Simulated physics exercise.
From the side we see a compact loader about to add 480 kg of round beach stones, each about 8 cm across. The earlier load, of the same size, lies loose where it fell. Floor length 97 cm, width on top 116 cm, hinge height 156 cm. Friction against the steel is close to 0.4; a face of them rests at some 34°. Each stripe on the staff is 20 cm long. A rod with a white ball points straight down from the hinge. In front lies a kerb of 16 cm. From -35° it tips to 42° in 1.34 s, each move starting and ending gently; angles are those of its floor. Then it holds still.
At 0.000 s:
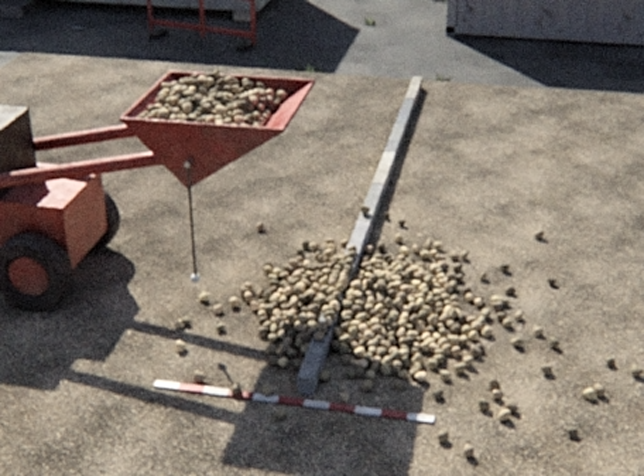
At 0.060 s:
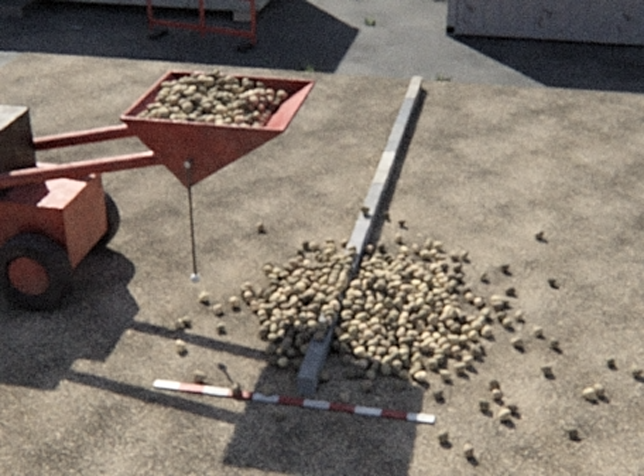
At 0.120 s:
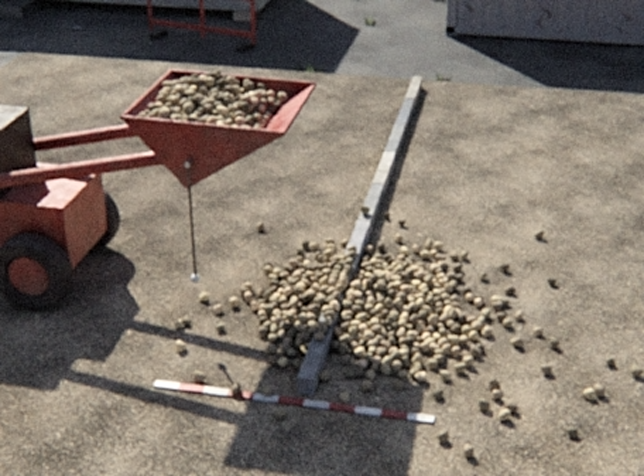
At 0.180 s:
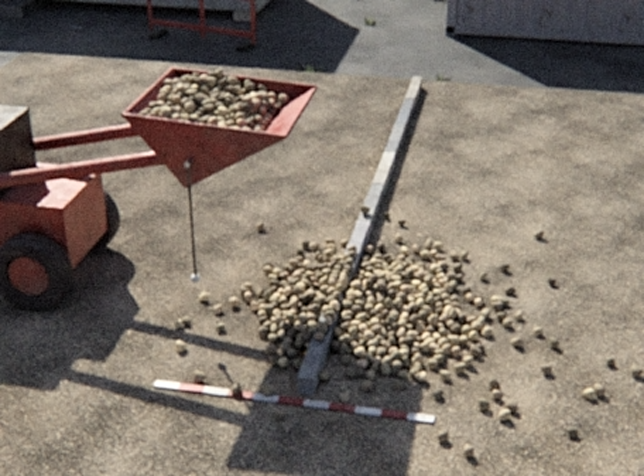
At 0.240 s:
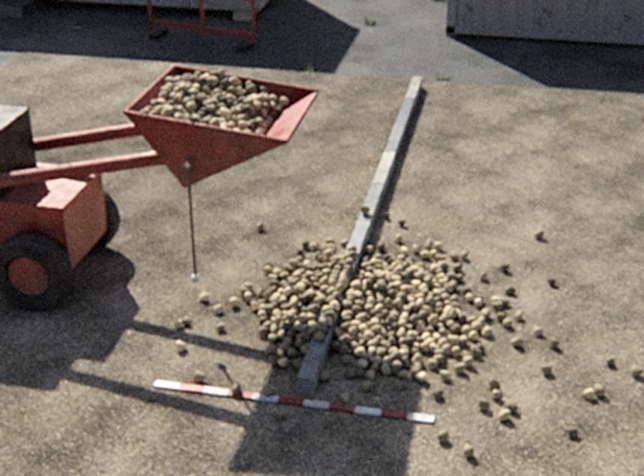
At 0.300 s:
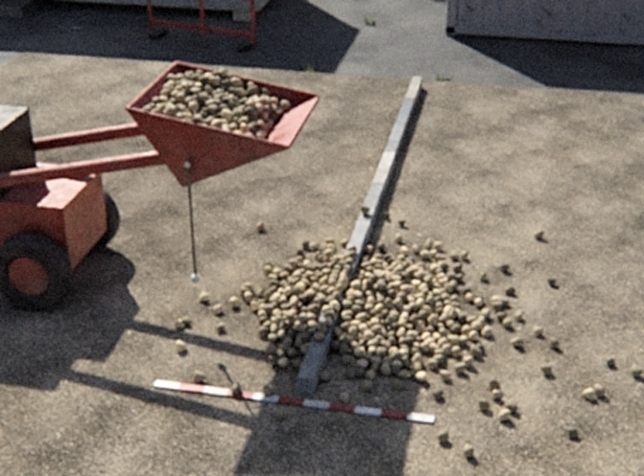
A red loader's bucket, heaped with round, pale stones, tilted slightly downward on its right side, while the stones inside shifted a little and the loose pile around the kerb below stayed still.
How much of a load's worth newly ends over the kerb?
Close to 42 parts in a hundred.
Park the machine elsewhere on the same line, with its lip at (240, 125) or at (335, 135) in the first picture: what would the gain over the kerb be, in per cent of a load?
Near 10 per cent from the first place, 95 from the second.
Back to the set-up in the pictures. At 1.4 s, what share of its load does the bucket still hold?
It holds some 30 per cent.
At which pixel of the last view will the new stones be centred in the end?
Their middle is at about (325, 289).
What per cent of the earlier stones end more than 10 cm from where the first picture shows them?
About 15 per cent.
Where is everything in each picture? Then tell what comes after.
In the first picture, lip at (283, 131), floor tilted -35°, highest stones at (203, 83). The earlier load is highest near (340, 280), 21 cm above ground level, 35 % on this side of the kerb, 65 % over the kerb.
In the second picture, the bucket is at -35°, its lip at (283, 132); the top of the load is at (203, 83); the stones move at 0.1 m/s on average.
In the third picture, the bucket is at -33°, its lip at (284, 134); the top of the load is at (200, 83); the stones move at 0.1 m/s on average.
In the fourth picture, lip at (286, 137), floor tilted -31°, highest stones at (202, 82); the stones move at 0.2 m/s on average.
In the fifth picture, the bucket is at -28°, its lip at (287, 142); the top of the load is at (204, 81); the stones move at 0.2 m/s on average.
In the sixth picture, lip at (289, 147), floor tilted -25°, highest stones at (198, 80); the stones move at 0.2 m/s on average.
After 1.0 s the floor is at 30°; in per cent of one load, 98 in the bucket, 38 on this side of the kerb, 65 over the kerb; the foremost stones are at (582, 365).
After 1.4 s the floor is at 42°; in per cent of one load, 32 in the bucket, 100 on this side of the kerb, 68 over the kerb; the foremost stones are at (582, 365).
After 1.8 s the floor is at 42°; in per cent of one load, 2 in the bucket, 107 on this side of the kerb, 92 over the kerb; the foremost stones are at (582, 365).
After 4.5 s the floor is at 42°; in per cent of one load, 0 in the bucket, 94 on this side of the kerb, 106 over the kerb; the foremost stones are at (582, 365). Net gain over the kerb, 42.
